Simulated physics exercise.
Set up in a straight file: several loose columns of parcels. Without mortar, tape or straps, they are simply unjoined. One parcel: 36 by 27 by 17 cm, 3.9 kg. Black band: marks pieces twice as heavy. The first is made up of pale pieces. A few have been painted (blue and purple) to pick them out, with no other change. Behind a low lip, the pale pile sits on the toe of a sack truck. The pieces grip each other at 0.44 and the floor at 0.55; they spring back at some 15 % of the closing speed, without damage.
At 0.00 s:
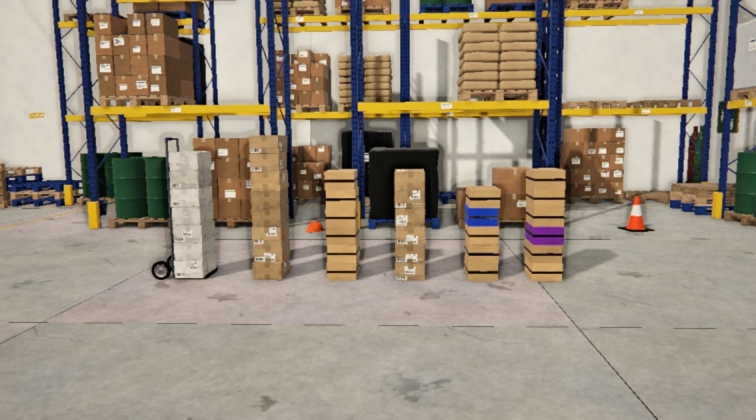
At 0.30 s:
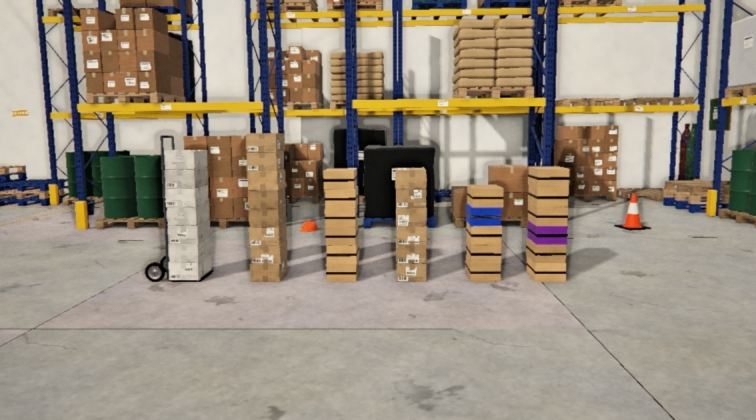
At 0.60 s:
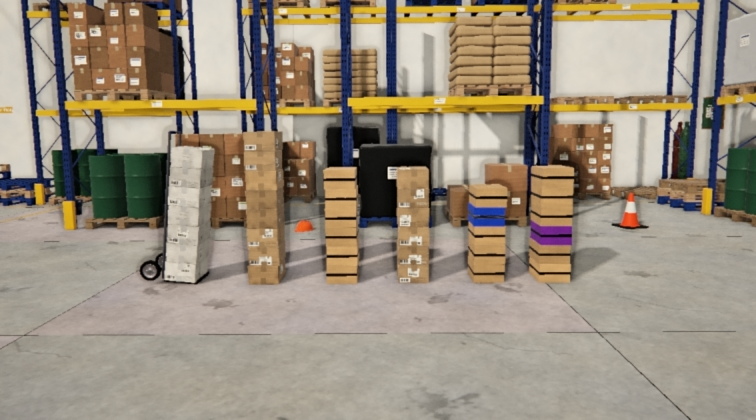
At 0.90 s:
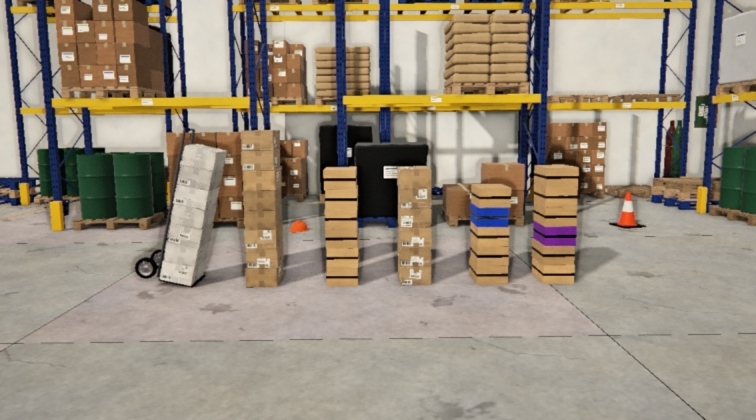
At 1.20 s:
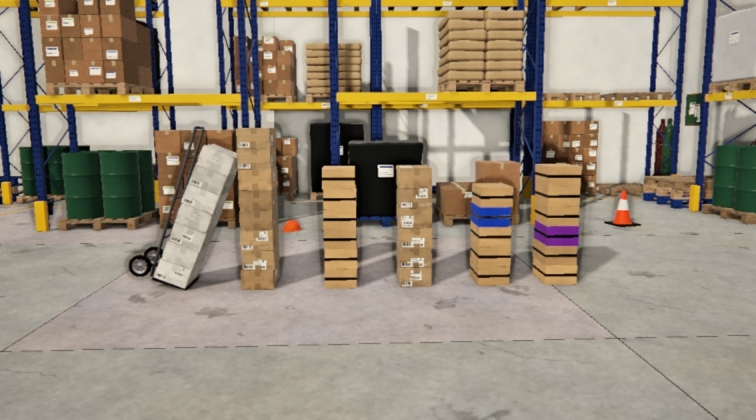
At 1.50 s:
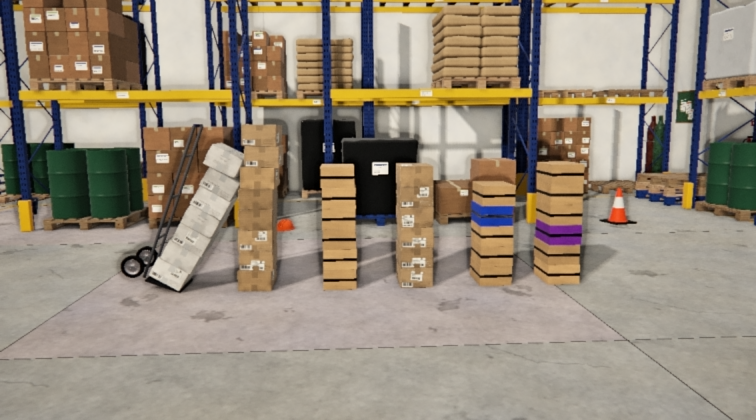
Warehouse floor with a row of box stacks, a hand truck at left tilting right, its pale stack leaning toward the next column.
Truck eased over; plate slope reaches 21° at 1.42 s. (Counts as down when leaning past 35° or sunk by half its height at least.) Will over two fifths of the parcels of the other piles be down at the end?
Yes.
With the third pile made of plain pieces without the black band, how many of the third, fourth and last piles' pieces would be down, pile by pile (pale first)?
Count down, pile by pile - third 5, fourth 5, last 0.
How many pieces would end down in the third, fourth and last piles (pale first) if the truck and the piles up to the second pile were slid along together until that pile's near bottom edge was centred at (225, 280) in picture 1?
In that case third pile 5, fourth pile 5, last pile 0.
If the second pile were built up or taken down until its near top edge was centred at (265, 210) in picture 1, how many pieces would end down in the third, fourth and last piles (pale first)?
Result: Third pile 0, fourth pile 0, last pile 0.
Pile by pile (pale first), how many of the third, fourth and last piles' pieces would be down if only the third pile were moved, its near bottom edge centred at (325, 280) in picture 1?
The third pile ends with 6 down, the fourth with 6, the last with 0.
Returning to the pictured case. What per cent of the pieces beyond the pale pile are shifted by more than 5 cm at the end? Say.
The answer is 100 percent.
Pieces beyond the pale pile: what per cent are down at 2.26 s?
0 per cent.
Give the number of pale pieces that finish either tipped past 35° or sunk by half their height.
Count: 7.
After 2.26 s, 7 of the pale pile down; none of the 31 other parcels down, 9 disturbed.
After 3.10 s, 7 of the pale pile down; 14 of the 31 other parcels down.
After 4.80 s, 7 of the pale pile down; 30 of the 31 other parcels down; purple parcel 46° from how it stood; blue parcel 45° from how it stood, 17 cm lower.
In the end (7.8 s), 7 of the pale pile down; 30 of the 31 other parcels down; purple parcel upside down; blue parcel 50° from how it stood, 18 cm lower. That is 97 per cent. From the last view, middles, purple parcel near (638, 260), blue parcel near (556, 233).
